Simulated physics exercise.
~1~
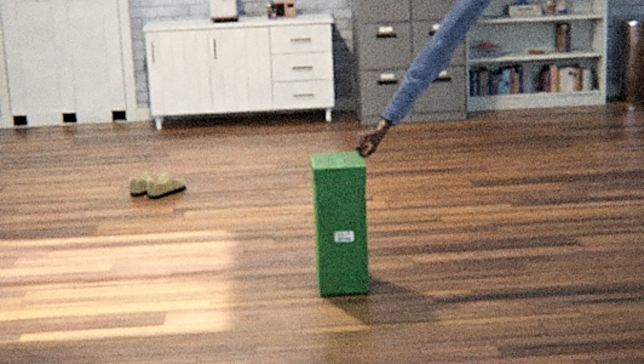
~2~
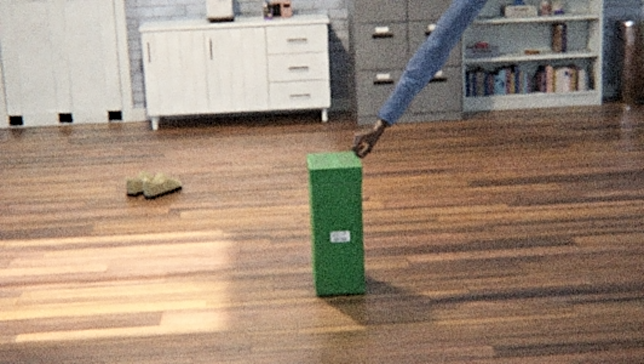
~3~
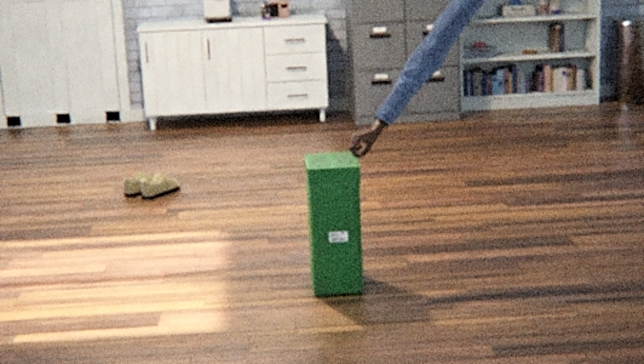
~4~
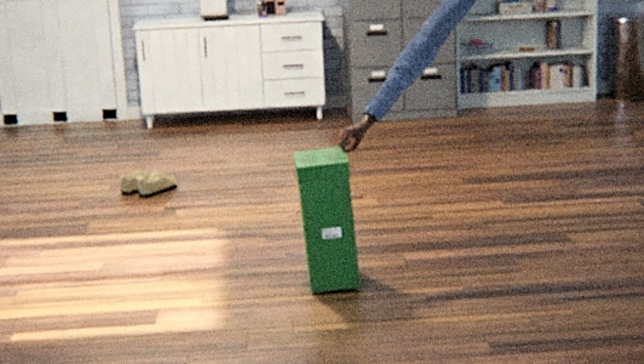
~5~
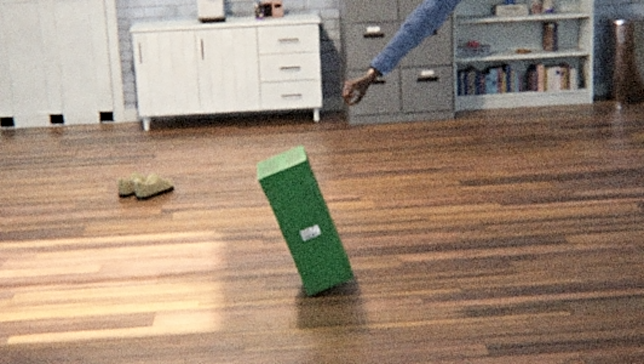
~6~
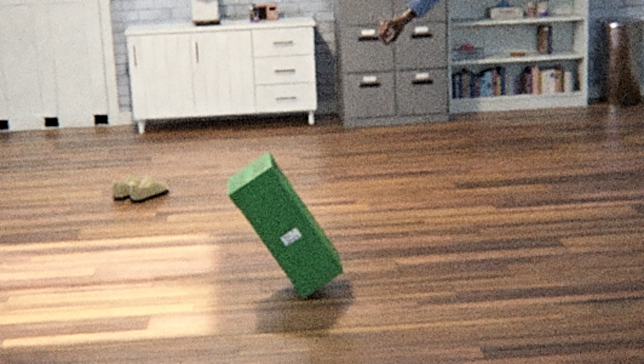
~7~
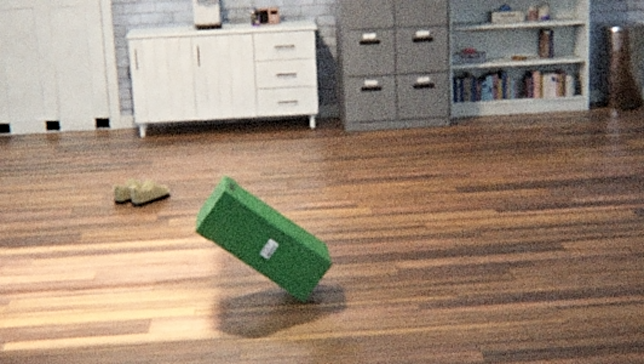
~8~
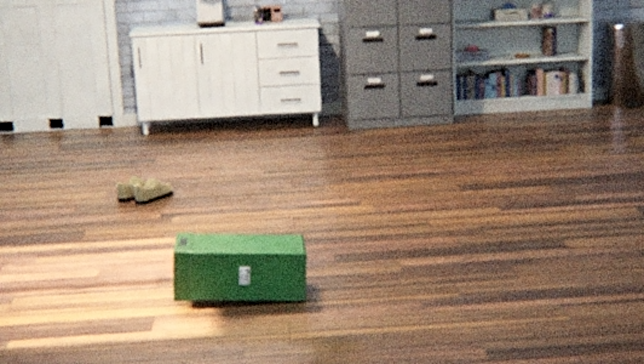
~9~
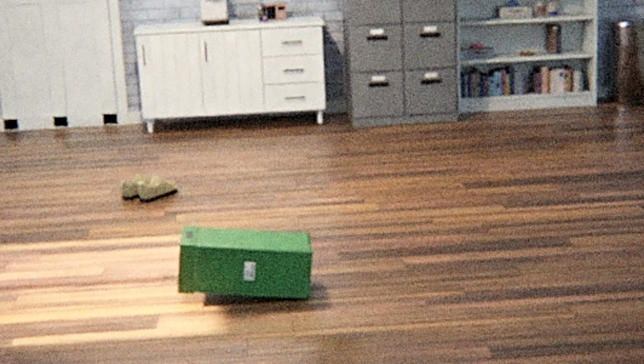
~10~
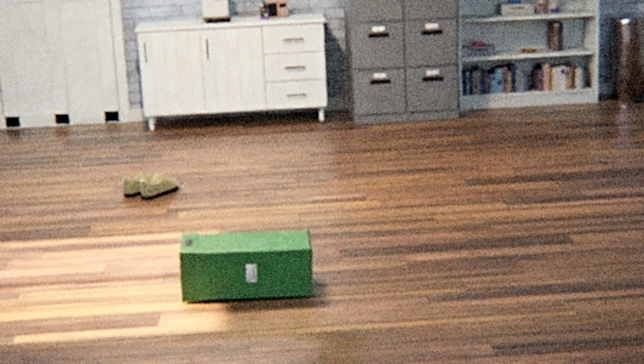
In a room with a glossy wooden floor, seen from a little above by a gently swaying camera, a tall green box with a small white label stands upright near the middle. A pair of olive shoes lies to the left, with a white cabinet, grey filing drawers and a bookshelf along the back wall. A blue-sleeved arm reaches in from the upper right and pushes the top of the box leftward. The box leans as the hand lets go and draws back out of view. It tips further and drops onto its side, shifts slightly, and ends lying on the floor.
